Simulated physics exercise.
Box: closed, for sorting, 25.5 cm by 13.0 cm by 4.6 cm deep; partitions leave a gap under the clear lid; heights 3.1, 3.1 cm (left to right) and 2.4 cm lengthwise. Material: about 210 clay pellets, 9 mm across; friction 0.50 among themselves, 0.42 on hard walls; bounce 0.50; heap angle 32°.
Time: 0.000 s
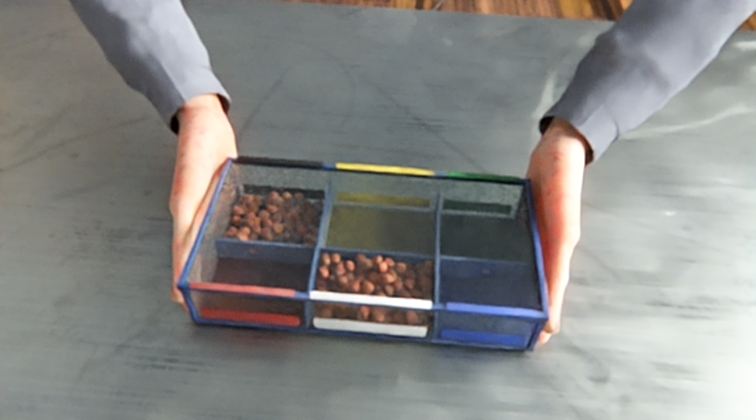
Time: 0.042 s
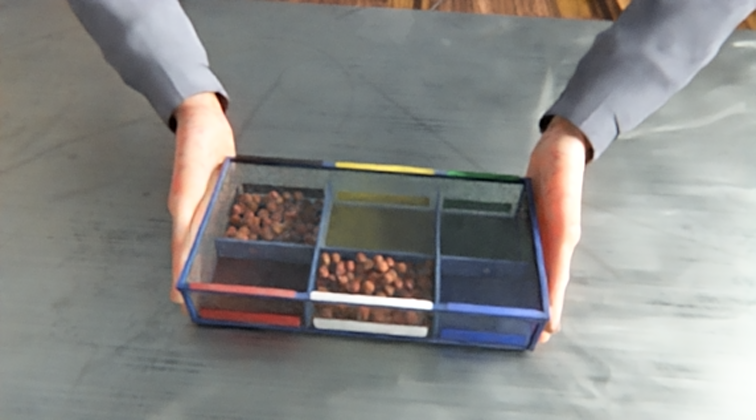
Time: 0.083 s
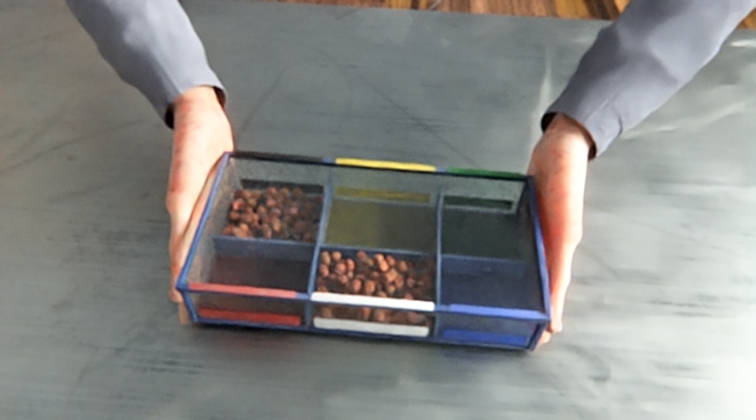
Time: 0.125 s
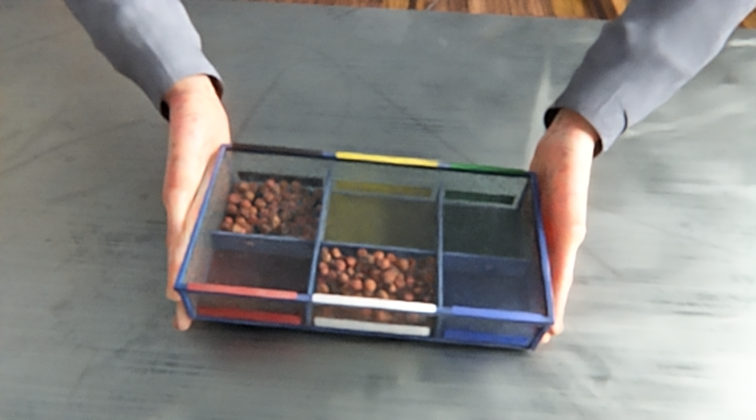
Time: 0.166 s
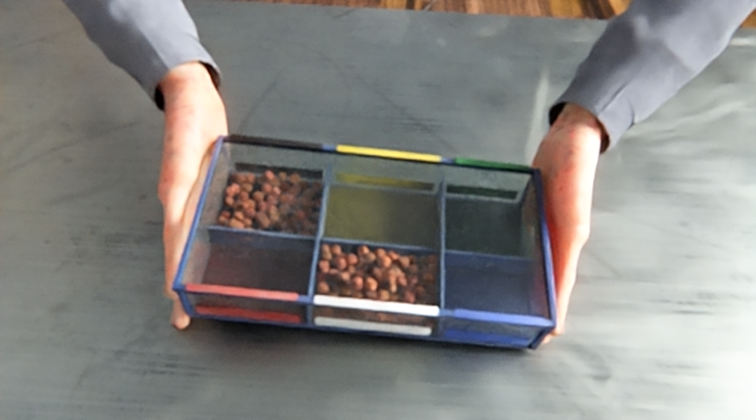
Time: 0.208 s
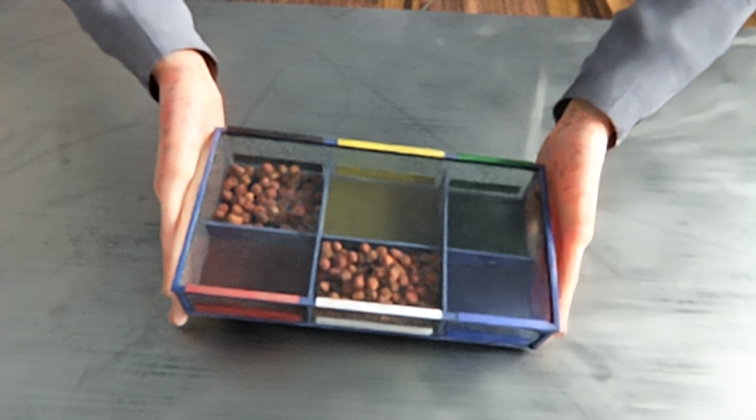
Two hands hold a divided clear box of brown pellets and gradually tilt it.
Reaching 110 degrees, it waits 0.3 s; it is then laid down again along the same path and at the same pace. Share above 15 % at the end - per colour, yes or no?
Red yes, blue no, green no, yellow no, white yes, black no.
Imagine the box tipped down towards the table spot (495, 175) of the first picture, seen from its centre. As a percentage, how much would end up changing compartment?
Something like 60 in a hundred.
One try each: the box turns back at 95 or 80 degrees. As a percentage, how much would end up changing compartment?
About 25 and about 10 per cent, in that order.
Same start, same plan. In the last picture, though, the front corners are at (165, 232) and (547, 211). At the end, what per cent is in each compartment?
Final shares: Red 0%, blue 0%, green 0%, yellow 35%, white 0%, black 65%.
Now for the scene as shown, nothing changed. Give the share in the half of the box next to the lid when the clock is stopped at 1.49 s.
I'd put it at some 60 percent.
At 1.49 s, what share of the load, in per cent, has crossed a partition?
Near 30 in a hundred.
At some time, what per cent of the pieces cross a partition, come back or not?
Estimate: Some 40 per cent.
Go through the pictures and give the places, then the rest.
The first picture shows box tilt 0 degrees, front corners at (184, 284) and (543, 315); white 65 %, black 35 %.
The second picture shows box tilt 1 degrees, front corners at (183, 285) and (544, 315).
The third picture shows box tilt 3 degrees, front corners at (182, 285) and (545, 316).
The fourth picture shows box tilt 6 degrees, front corners at (181, 285) and (548, 319), lowest corner right front.
The fifth picture shows box tilt 9 degrees, front corners at (179, 285) and (551, 322), lowest corner right front.
The sixth picture shows box tilt 13 degrees, front corners at (178, 286) and (554, 325), lowest corner right front; white 65 %, black 35 %. The box's pace is about 85 degrees a second.
Then, at 1.49 s, tilt 110 degrees; red 20 %, white 70 %, black 5 %.
After 2.34 s, tilt 57 degrees; red 20 %, blue 5 %, white 75 %.
After 3.21 s, tilt 0 degrees; red 20 %, blue 5 %, white 75 %.
By 3.6 s all is still; red 20 %, blue 5 %, green 0 %, yellow 0 %, white 75 %, black 0 %.
